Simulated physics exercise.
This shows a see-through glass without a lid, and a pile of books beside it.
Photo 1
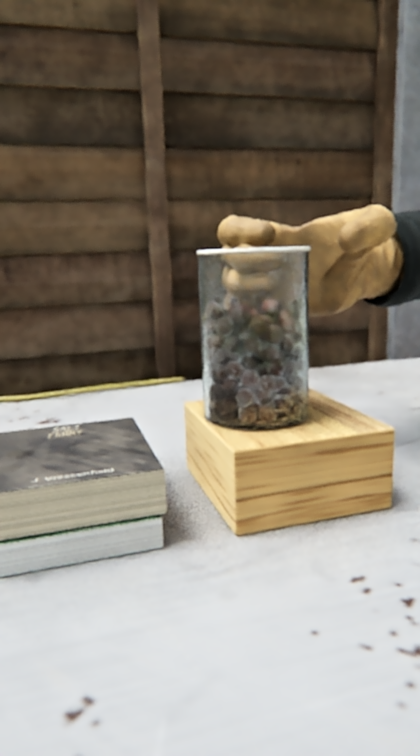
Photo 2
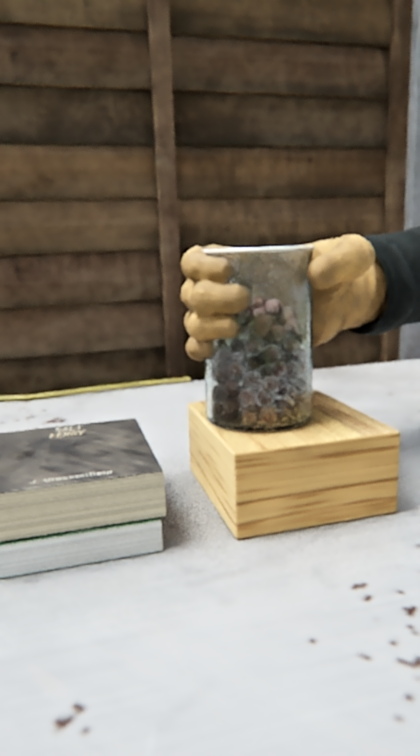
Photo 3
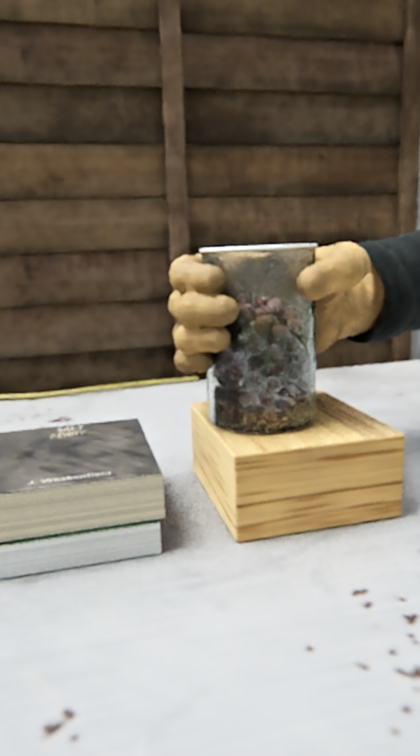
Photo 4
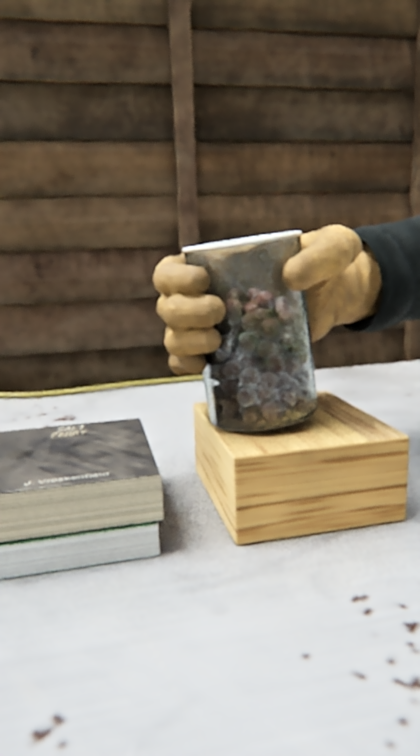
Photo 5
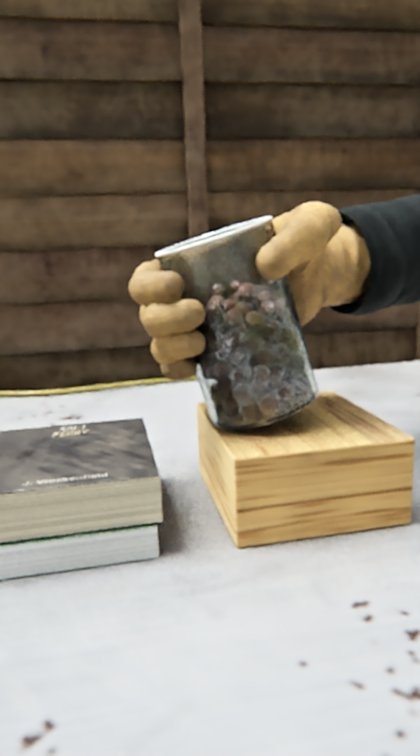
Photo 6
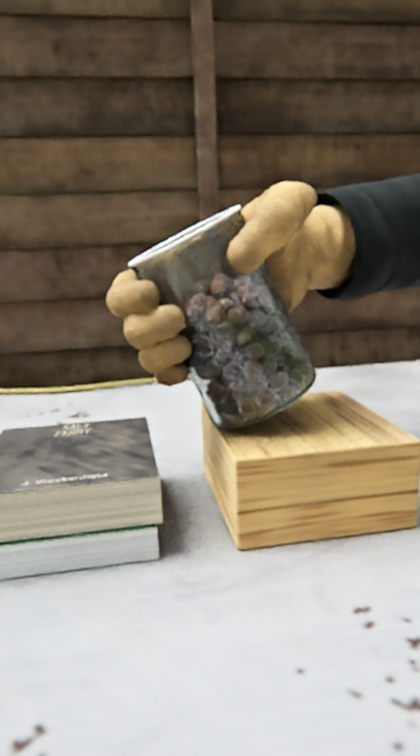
A gloved hand grips a glass of small dark pieces and tilts it left toward books.
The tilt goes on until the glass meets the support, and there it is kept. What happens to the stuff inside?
That's going to be a messy lean with some lost.
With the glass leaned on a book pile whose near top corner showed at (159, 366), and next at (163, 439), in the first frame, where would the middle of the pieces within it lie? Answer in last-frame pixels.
The middle comes to rest at (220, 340) the first time and at (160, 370) the second time.
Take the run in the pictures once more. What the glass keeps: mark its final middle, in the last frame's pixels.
Centre, last view: Approx. (116, 423).
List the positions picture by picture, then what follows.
The first frame shows glass at (254, 334), two thirds full of chocolate balls; book pile at (71, 470), its top below the glass's foot.
The second frame shows glass at (258, 335), upright; rim at (204, 252); top of the contents at (257, 320).
The third frame shows glass at (260, 334), upright; rim at (204, 251); book pile at (71, 471).
The fourth frame shows glass at (253, 329), leaning 6°; rim at (186, 251); top of the contents at (249, 315).
The fifth frame shows glass at (240, 323), leaning 16°; rim at (158, 255); book pile at (72, 471).
The sixth frame shows glass at (226, 319), leaning 25°; rim at (132, 265); book pile at (73, 471), its top below the glass's foot.
Then, 0.53 s after the last picture, the glass leans 52°; everything is still inside.
Then, 1.10 s after the last picture, the glass leans 80°; everything is still inside.
Then, 1.78 s after the last picture, the glass rests on the book pile at 99°; about a third of the chocolate balls out of it.
By the end, the glass rests on the book pile at 99°; about two thirds of the chocolate balls out of it.
